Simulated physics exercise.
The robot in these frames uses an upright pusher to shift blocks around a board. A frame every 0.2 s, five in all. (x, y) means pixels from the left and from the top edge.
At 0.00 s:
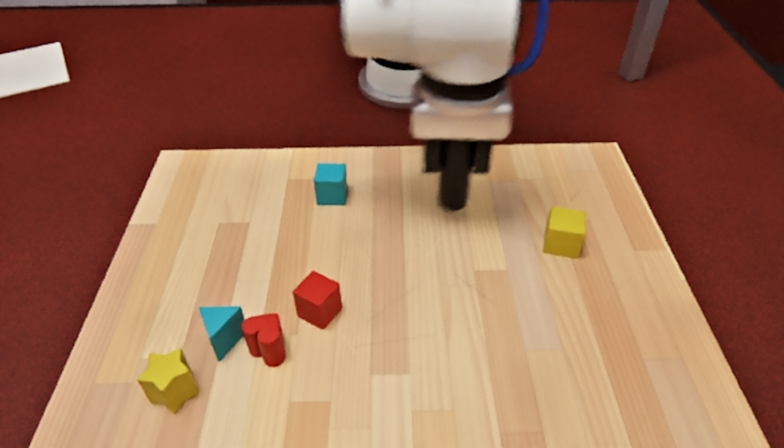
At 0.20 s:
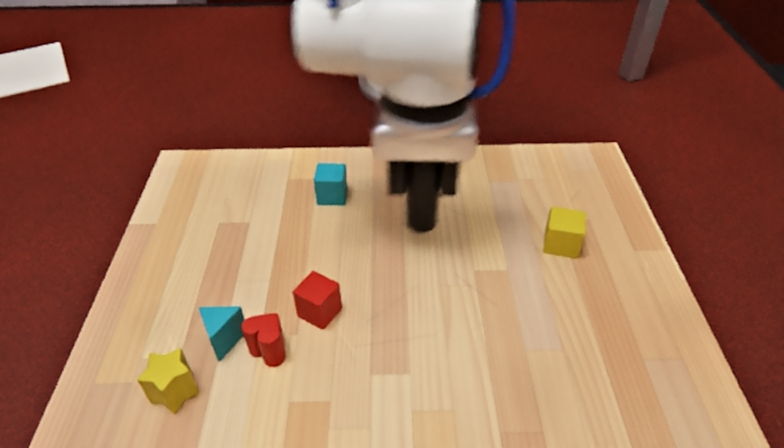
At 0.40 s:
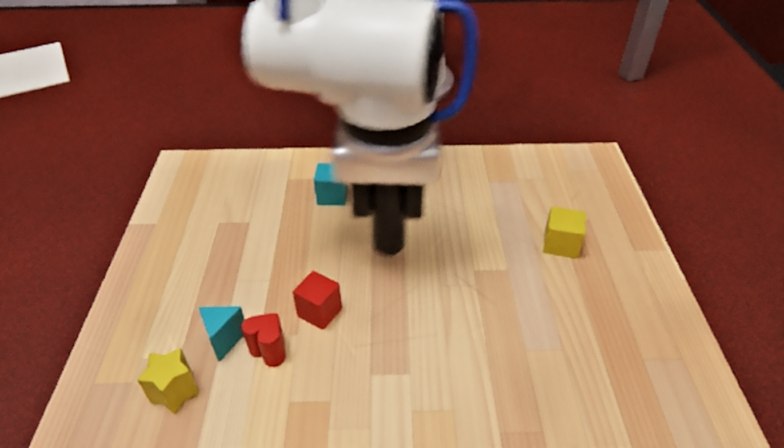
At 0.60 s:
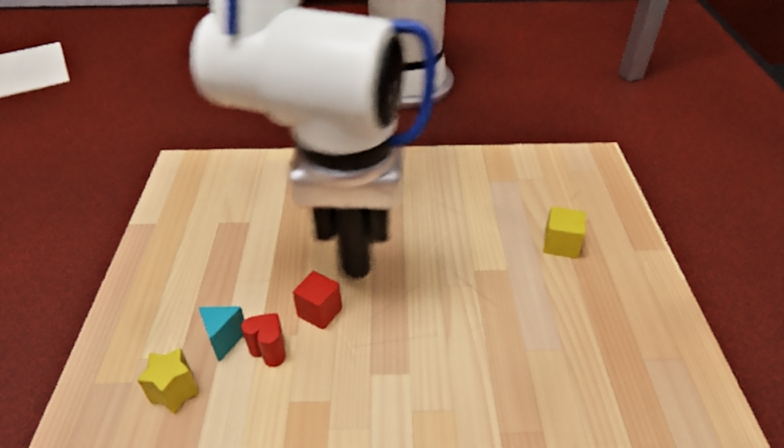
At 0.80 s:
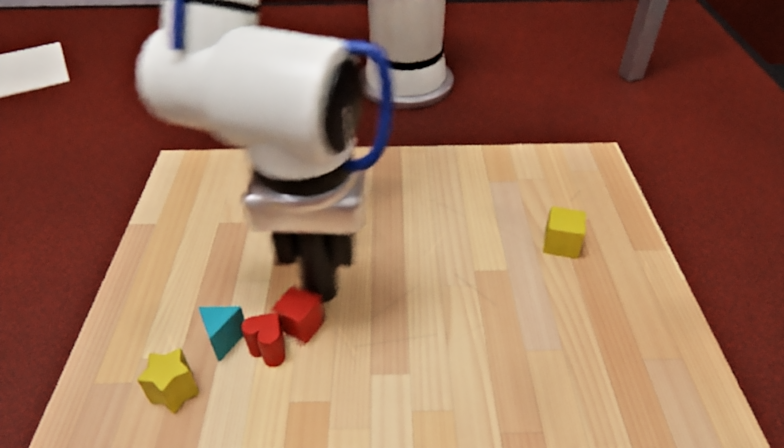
A white robot arm with a blue cable and a dark upright pusher reaches over a light wooden board on a red floor, seen from above by a still camera. Turquoise and yellow cubes sit farther back, with a red cube, red heart, turquoise triangle and yellow star nearer on the left. The arm sweeps left and nearer, passing before the turquoise cube, then nudges the red cube slightly toward the heart.
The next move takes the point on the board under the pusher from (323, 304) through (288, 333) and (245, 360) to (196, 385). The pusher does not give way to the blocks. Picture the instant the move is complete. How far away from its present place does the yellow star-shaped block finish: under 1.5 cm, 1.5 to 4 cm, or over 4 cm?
Middling, 1.5 to 4 cm.
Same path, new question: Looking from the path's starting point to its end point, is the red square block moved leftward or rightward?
Side: Left.
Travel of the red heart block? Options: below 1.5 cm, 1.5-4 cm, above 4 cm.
It ends farther than 4 cm from its spot.
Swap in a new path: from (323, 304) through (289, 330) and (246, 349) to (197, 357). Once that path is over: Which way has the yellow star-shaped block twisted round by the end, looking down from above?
Answer: With the clock.
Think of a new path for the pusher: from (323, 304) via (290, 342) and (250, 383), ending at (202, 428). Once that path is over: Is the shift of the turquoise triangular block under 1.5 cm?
Short answer: Yes.
On the path given first. One third of the way, pusher at (285, 321); red heart block at (227, 357), turned 35° anticlockwise; red square block at (253, 332), turned 15° clockwise.
Two thirds of the way, pusher at (241, 349); yellow star-shaped block at (160, 370), turned 10° clockwise; red heart block at (187, 397), turned 50° anticlockwise; red square block at (209, 365).
At the end, pusher at (190, 374); yellow star-shaped block at (137, 380), turned 50° clockwise; turquoise triangular block in place; red heart block at (165, 435), turned 75° anticlockwise; red square block at (172, 398), turned 25° anticlockwise.
